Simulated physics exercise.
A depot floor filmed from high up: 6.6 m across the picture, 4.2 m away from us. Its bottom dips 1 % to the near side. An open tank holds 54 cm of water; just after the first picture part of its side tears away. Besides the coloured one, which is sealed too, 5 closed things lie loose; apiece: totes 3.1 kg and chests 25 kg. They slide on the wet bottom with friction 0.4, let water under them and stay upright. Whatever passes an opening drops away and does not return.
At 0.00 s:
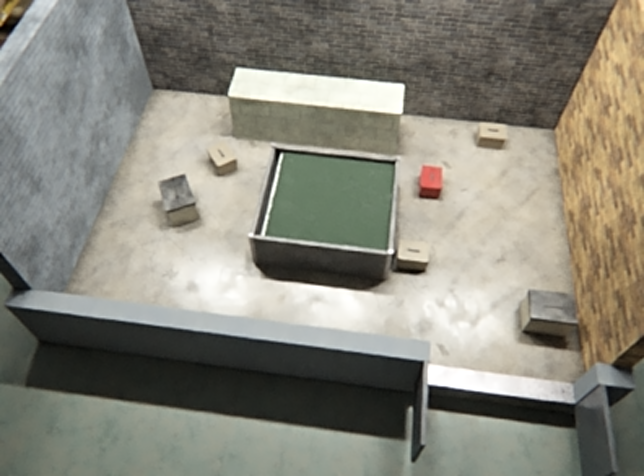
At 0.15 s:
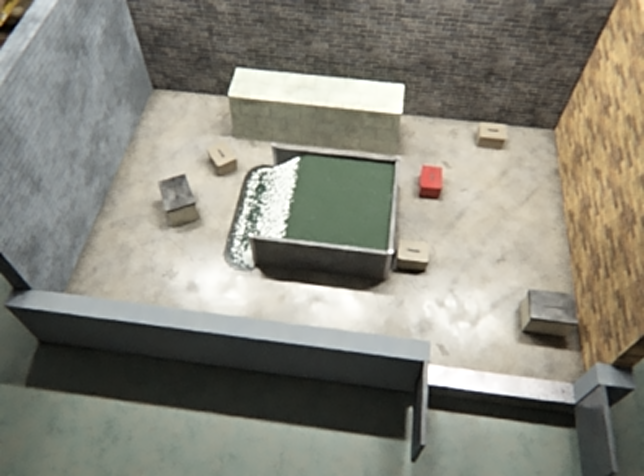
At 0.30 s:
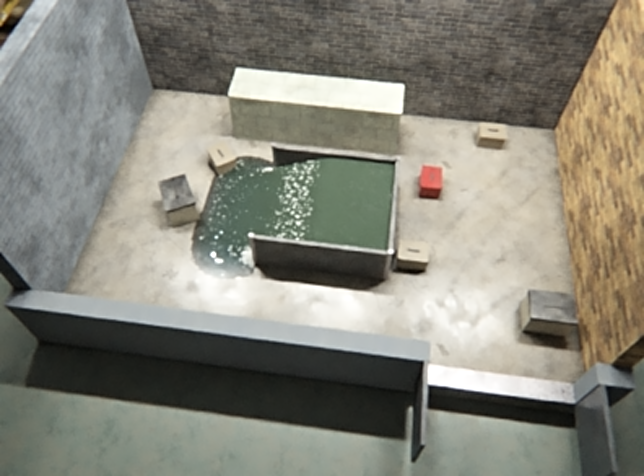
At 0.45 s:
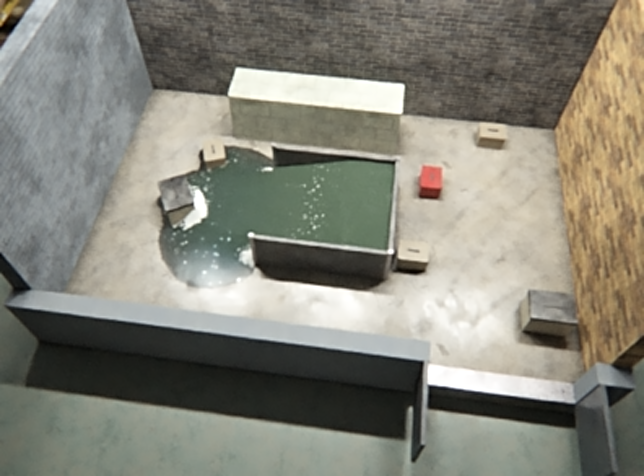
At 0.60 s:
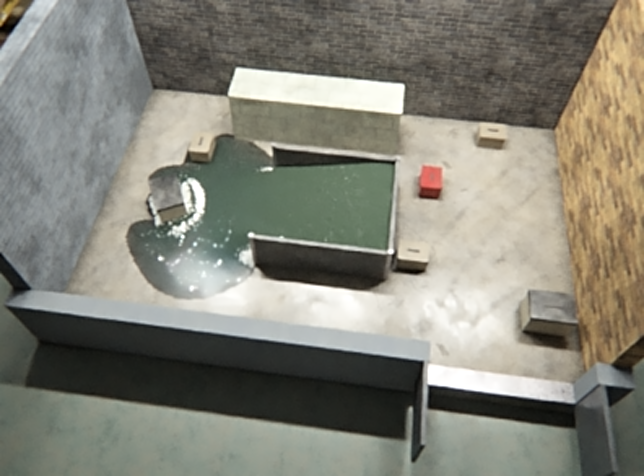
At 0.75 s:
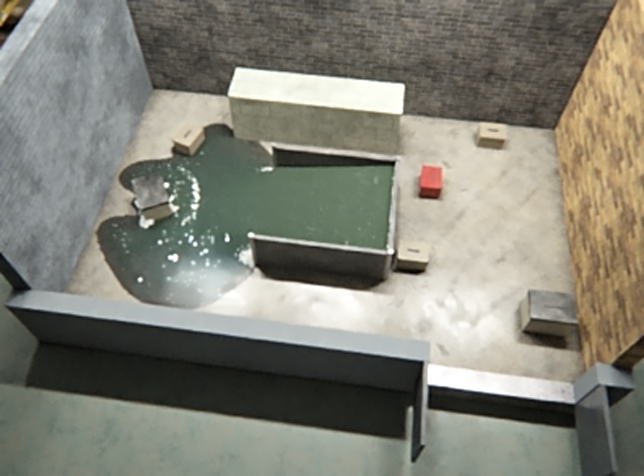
To begin with, a tank of green water stands among scattered boxes on a walled floor, a red one to its right. Water pours from its left side in a foaming sheet and spreads leftward, then pushes two boxes there a short way left, while the red box stays still.
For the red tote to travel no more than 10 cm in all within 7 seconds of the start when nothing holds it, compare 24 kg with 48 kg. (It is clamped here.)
Verdict: The lower weight is enough.
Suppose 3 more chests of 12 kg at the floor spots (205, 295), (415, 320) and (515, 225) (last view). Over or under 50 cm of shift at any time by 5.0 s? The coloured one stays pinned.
In turn: More, over, less.
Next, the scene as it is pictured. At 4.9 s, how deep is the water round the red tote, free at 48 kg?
Roughly 0 cm.
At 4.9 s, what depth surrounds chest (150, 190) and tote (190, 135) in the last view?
Roughly 9 and 8 cm.
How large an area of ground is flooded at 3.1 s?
Roughly 13 m2.
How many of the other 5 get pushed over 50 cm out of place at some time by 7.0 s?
3 of them.
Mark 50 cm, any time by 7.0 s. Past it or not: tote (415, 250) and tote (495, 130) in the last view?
In turn: Less, past it.
After 1.4 s the red tote would be 0 cm from its start with 24 kg and 0 cm from its start with 48 kg; 0 cm of water round it then.
After 3.1 s the red tote would be 0 cm from its start with 24 kg and 0 cm from its start with 48 kg; 0 cm of water round it then.
After 4.9 s the red tote would be 0 cm from its start with 24 kg and 0 cm from its start with 48 kg; 0 cm of water round it then.
After 7.0 s the red tote would be 0 cm from its start with 24 kg and 0 cm from its start with 48 kg; 2 cm of water round it then.
